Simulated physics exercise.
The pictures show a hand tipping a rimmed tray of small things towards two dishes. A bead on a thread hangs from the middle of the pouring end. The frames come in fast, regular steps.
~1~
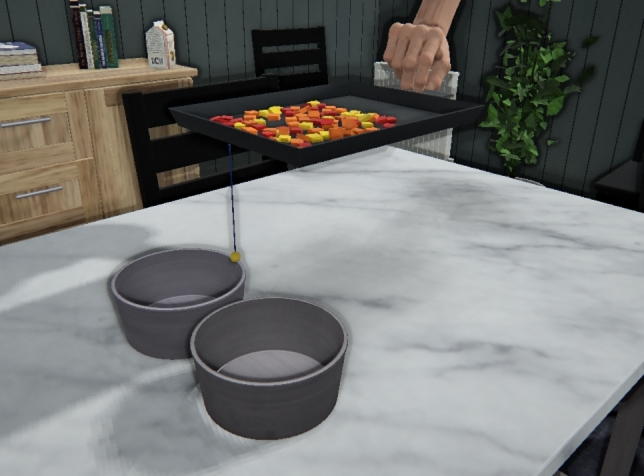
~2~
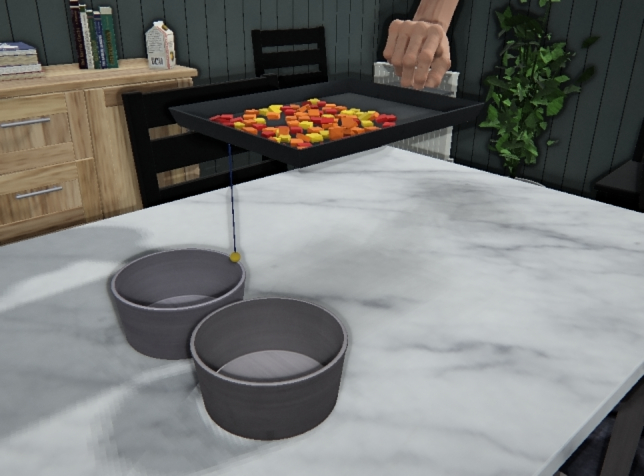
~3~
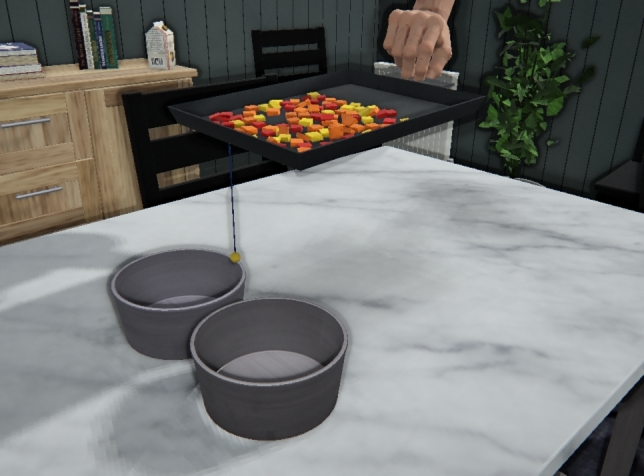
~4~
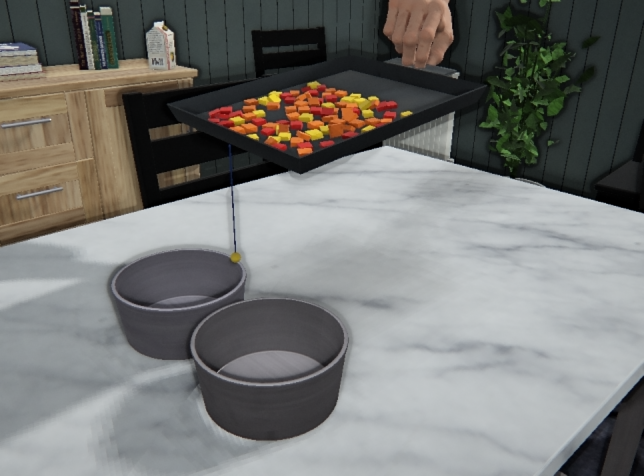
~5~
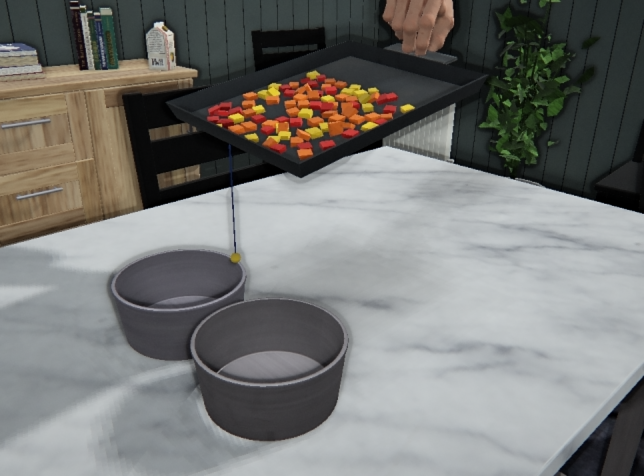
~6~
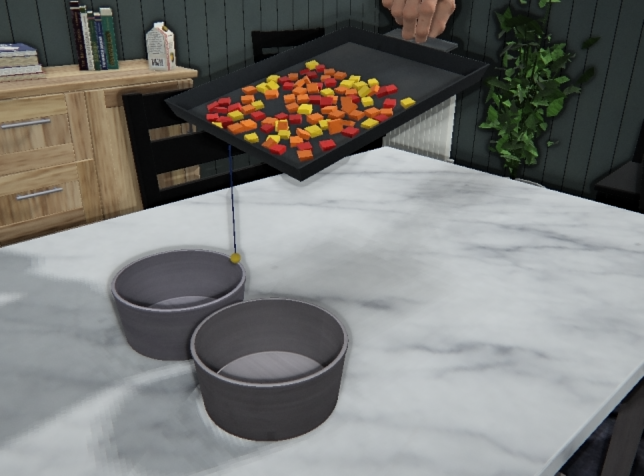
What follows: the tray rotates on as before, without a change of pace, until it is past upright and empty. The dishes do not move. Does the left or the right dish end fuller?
The right dish gets more.
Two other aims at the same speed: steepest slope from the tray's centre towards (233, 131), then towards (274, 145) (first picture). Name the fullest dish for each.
In turn: The left one; the right one.
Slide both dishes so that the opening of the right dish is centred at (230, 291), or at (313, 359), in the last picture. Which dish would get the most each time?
At the first place the right-hand dish, at the second the left one.
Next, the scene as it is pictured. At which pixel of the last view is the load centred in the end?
At about (277, 368).
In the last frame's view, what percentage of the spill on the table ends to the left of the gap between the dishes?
About 10 per cent.
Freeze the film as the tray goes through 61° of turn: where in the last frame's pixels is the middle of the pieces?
Around (285, 118).
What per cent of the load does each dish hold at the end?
The left dish has 10 per cent, the right dish has 60.
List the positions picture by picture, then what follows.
In the first frame, corners of the pouring end (177, 108) and (300, 146), level; middle of the load (316, 122), mosaic tiles; left dish (123, 319); right dish (208, 392); bead on its thread (236, 257).
In the second frame, corners of the pouring end (177, 108) and (300, 147), level; middle of the load (316, 121).
In the third frame, corners of the pouring end (177, 106) and (300, 150), tipped barely, lowest at the right corner; middle of the load (316, 117).
In the fourth frame, corners of the pouring end (176, 104) and (300, 154), tipped a little, lowest at the right corner; middle of the load (316, 111).
In the fifth frame, corners of the pouring end (175, 102) and (299, 158), tipped a little, lowest at the right corner; middle of the load (315, 105).
In the sixth frame, corners of the pouring end (173, 99) and (299, 163), tipped clearly, lowest at the right corner; middle of the load (315, 100); left dish (124, 320); right dish (208, 393).
Just after the last frame, tray tipped steeply; every one on the tray.
A moment on, tray tipped past a quarter turn; about a tenth on the tray; roughly a third in the right dish; about a tenth in the left dish; about a tenth outside both; roughly half in the air.
Further on, tray tipped past a quarter turn; roughly two thirds in the right dish; about a tenth in the left dish; roughly a quarter outside both.
When it is over, tray tipped past a quarter turn; roughly two thirds in the right dish; about a tenth in the left dish; roughly a quarter outside both.
